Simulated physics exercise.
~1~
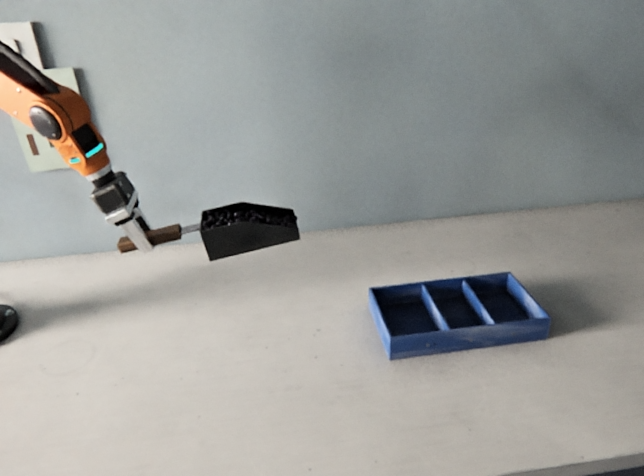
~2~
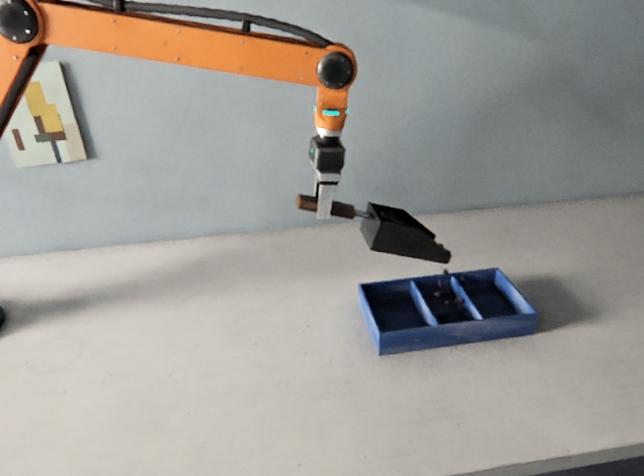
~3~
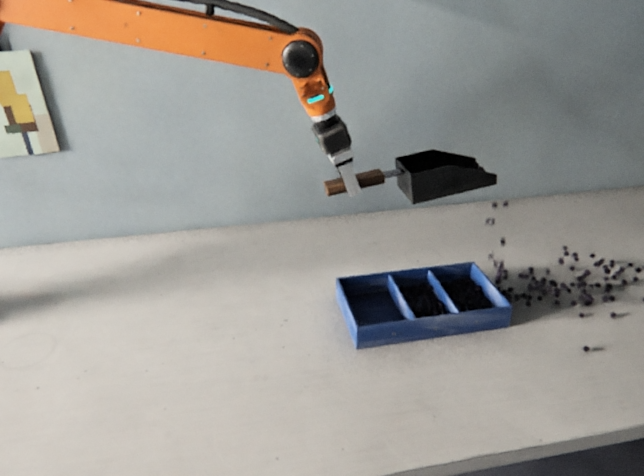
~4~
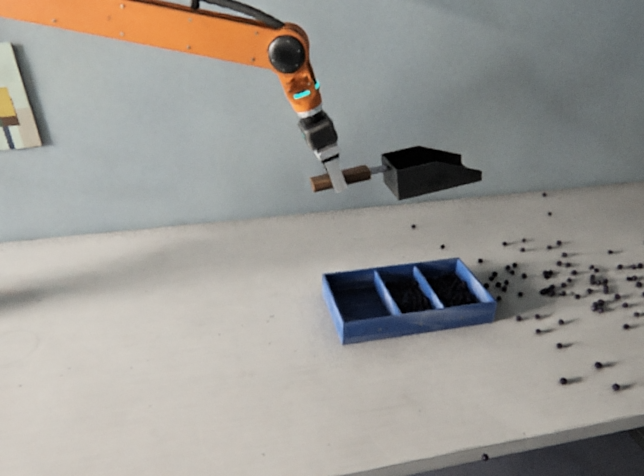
Orange robot arm tipping black beads from a scoop into a divided blue box, many scattering across the table to its right.
